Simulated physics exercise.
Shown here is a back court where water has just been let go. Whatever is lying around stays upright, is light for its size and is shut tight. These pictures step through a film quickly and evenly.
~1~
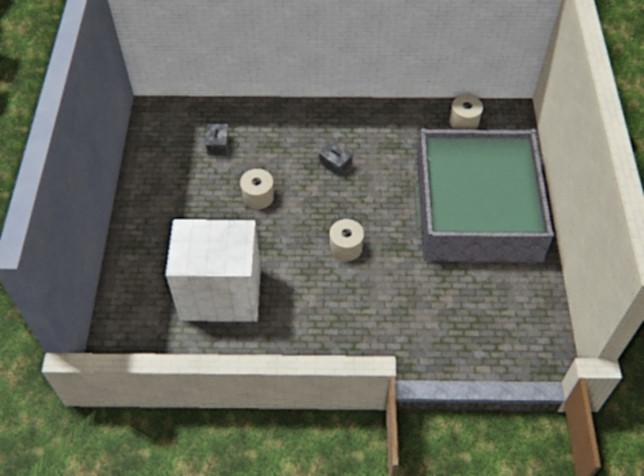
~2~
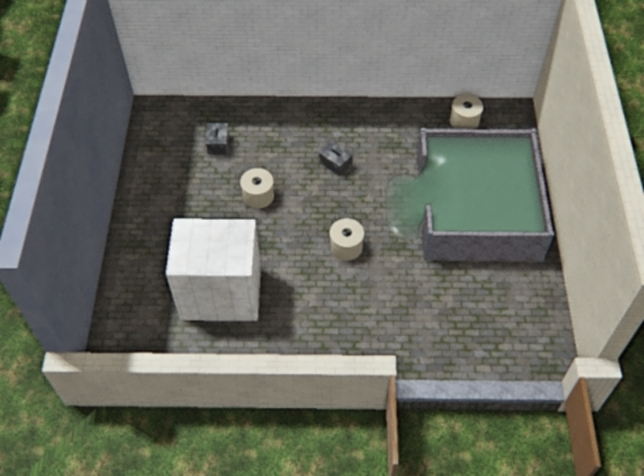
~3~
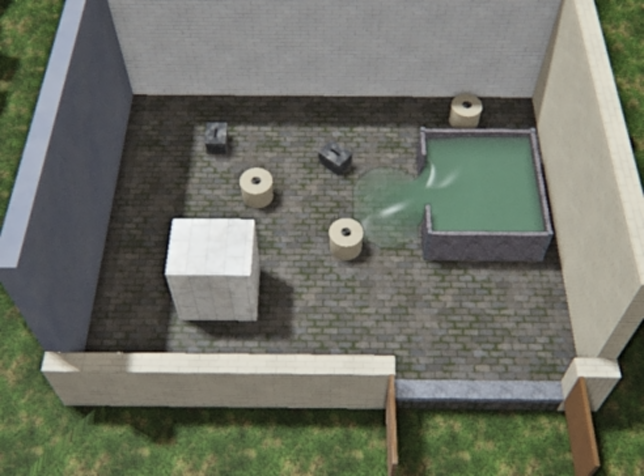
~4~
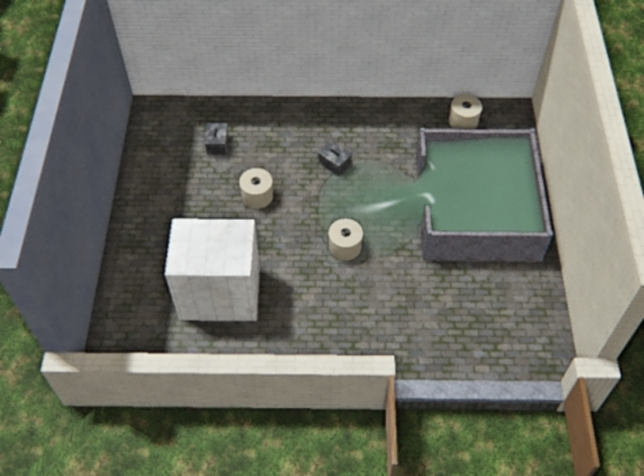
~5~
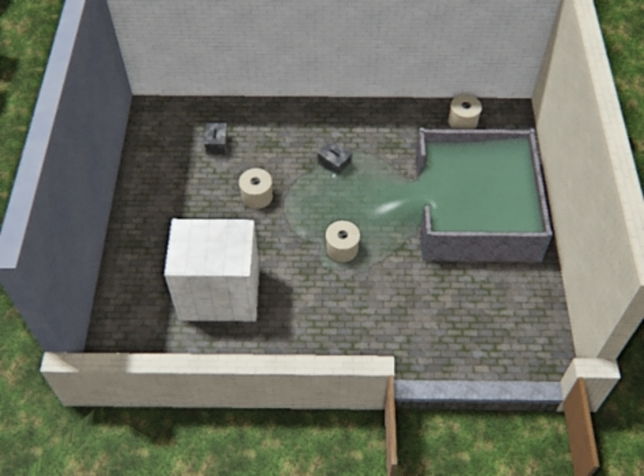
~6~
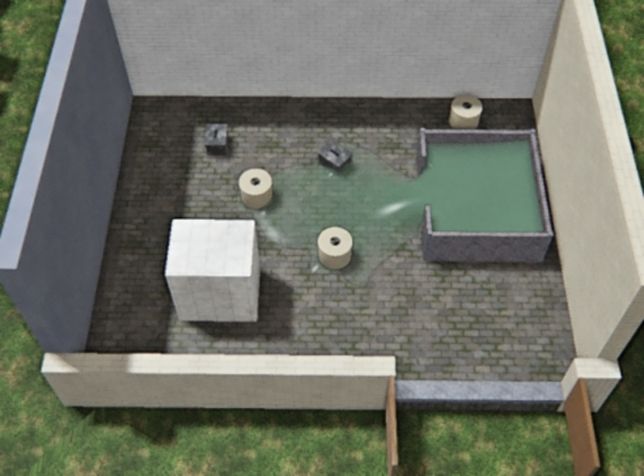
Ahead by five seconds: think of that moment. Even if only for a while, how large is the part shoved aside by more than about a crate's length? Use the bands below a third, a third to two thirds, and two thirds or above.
It falls two thirds or above.
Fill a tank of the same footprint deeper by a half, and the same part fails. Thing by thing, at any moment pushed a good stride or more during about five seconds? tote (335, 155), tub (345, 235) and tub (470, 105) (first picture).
Well, one by one: Carried that far, carried that far, not carried that far.
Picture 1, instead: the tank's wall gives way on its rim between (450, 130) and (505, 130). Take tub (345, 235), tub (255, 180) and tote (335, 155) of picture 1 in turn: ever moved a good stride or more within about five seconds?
First stays short of it, second stays short of it, third stays short of it.
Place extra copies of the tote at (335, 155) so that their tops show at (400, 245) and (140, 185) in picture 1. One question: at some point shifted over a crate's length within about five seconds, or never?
Result by copy: Didn't cover it; didn't cover it.
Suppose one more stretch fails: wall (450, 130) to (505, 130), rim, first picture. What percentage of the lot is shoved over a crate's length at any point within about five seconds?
About 40 %.
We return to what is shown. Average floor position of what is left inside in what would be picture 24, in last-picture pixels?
It lands somewhere near (258, 170).
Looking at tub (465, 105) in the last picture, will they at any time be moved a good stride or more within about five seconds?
Shy of that.
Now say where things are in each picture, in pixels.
In the first picture, a tub at (347, 233), on the bottom; a tub at (257, 182), on the bottom; 0 of 5 have shifted.
In the second picture, a tub at (347, 233), on the bottom; a tub at (257, 181), on the bottom; 0 of 5 have shifted.
In the third picture, a tub at (346, 232) rests on the ground; a tub at (256, 181), on the bottom; 0 of 5 have shifted.
In the fourth picture, a tub at (346, 233), on the bottom; a tub at (256, 181) rests on the ground; 0 of 5 have shifted.
In the fifth picture, a tub at (343, 235), on the bottom, close to its start; a tub at (255, 181) rests on the ground; 0 of 5 have shifted.
In the sixth picture, a tub at (335, 241), on the bottom, close to its start; a tub at (255, 182) rests on the ground; 1 of 5 have shifted.
A moment on, 2 of 5 are well off their spots; 0 afloat.
Next, 3 of 5 are well off their spots; 2 afloat.
Later, 4 of 5 are well off their spots; 3 afloat.
In the end, 4 of 5 are well off their spots, and 4 have been at some point; 3 afloat.
